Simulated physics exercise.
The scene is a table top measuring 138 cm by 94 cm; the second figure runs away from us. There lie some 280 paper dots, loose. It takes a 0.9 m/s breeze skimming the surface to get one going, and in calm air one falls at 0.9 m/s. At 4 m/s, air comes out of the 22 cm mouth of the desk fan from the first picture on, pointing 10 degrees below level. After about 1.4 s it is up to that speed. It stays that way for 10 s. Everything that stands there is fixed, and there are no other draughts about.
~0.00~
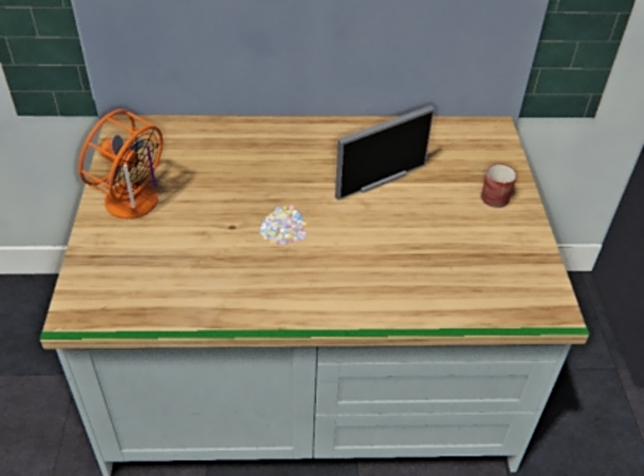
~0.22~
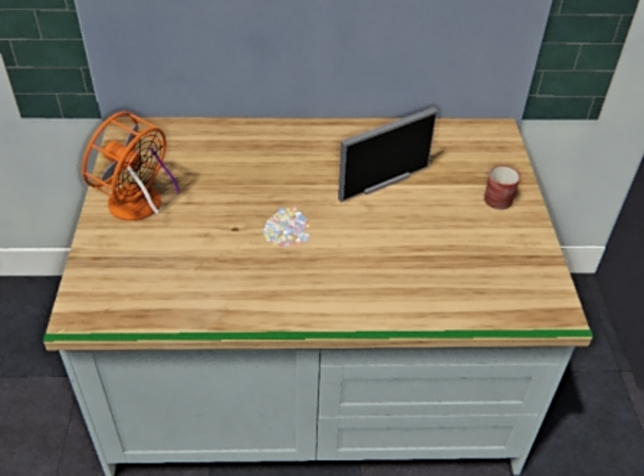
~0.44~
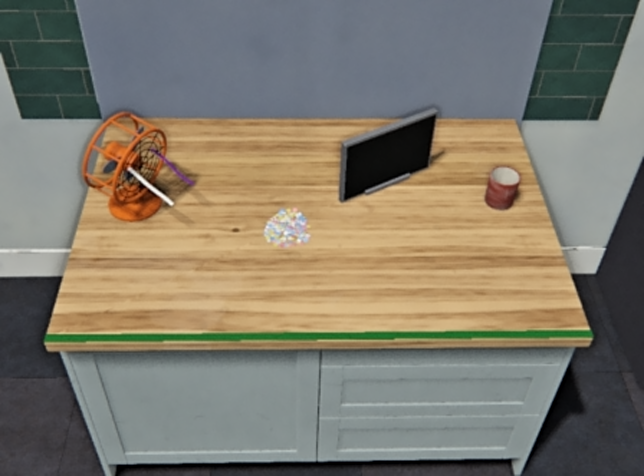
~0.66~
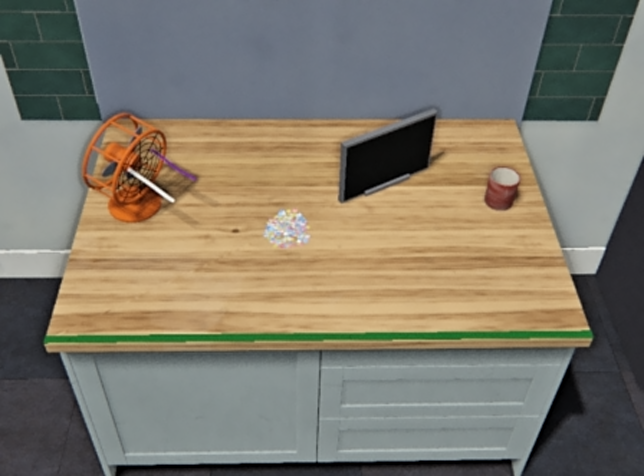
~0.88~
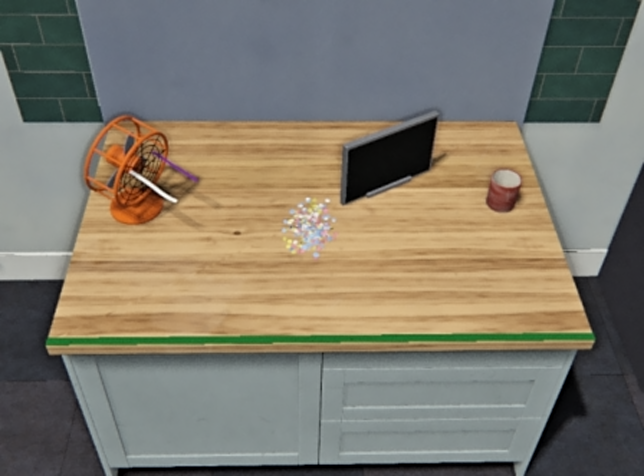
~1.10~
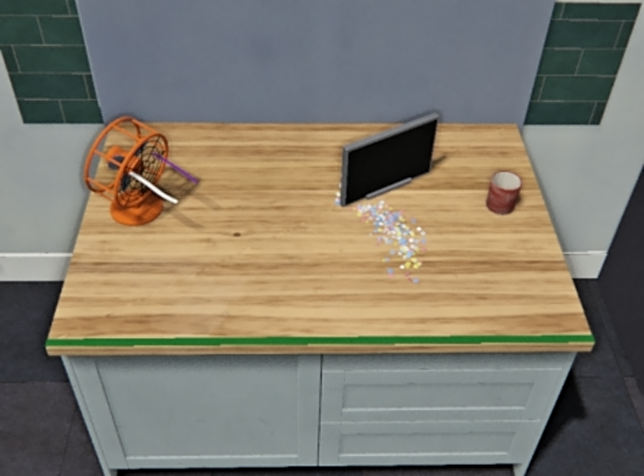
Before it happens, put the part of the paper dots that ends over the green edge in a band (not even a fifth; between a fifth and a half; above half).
Looking at the green edge, the share there is under one fifth.
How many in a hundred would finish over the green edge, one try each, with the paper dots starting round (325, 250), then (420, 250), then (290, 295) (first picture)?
10 %, 0 %, 100 %.
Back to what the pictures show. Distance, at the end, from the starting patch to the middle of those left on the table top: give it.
That comes to some 60 centimetres.
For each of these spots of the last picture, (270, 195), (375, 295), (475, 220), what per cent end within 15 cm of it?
First spot near 0 %, second near 0 %, third near 15 %.
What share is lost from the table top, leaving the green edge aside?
50 %.
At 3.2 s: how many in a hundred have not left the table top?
Near 50 percent remain.
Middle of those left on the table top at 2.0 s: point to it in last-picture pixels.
(449, 206).
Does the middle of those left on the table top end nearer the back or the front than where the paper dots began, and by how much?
The middle ends up nearer the back side, around 15 cm off.
After 2.0 s, 0 % are over the green edge; the middle of those still in play is near (452, 205); 31 % have settled or left.
After 3.2 s, 0 % are over the green edge; the middle of those still in play is near (476, 199); 62 % have settled or left.
After 5.5 s, 0 % are over the green edge; the middle of those still in play is near (472, 192); 66 % have settled or left.
After 10.0 s, at the end, 0 % are over the green edge; the middle of those still in play is near (485, 193).
